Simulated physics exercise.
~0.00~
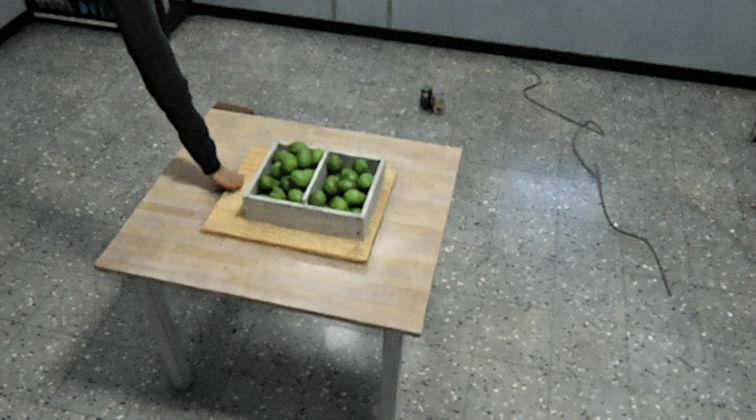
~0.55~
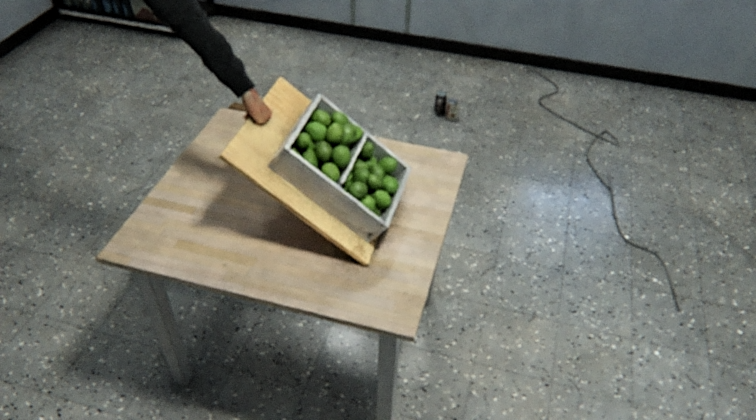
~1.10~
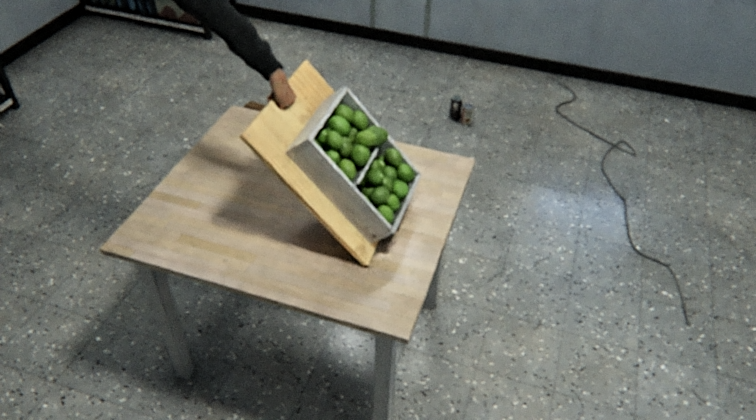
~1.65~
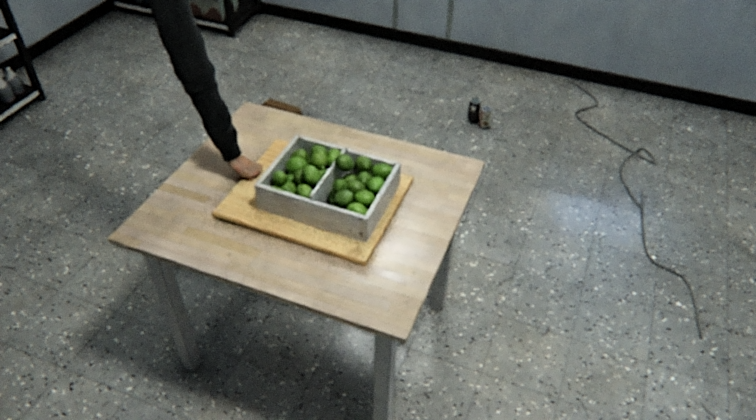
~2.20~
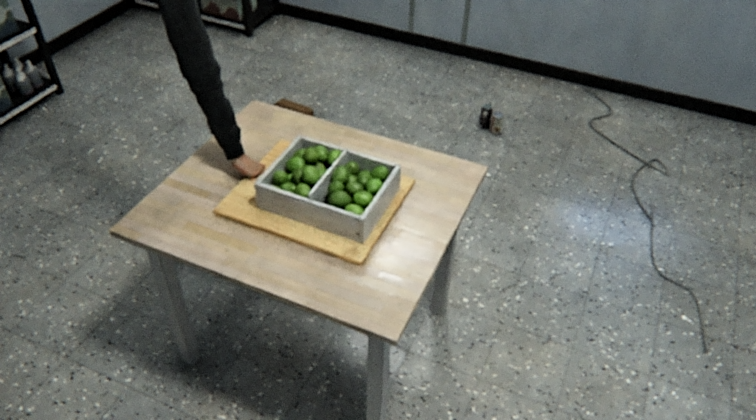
A white divided tote of limes is tipped right by a hand, then lowered flat, still full.
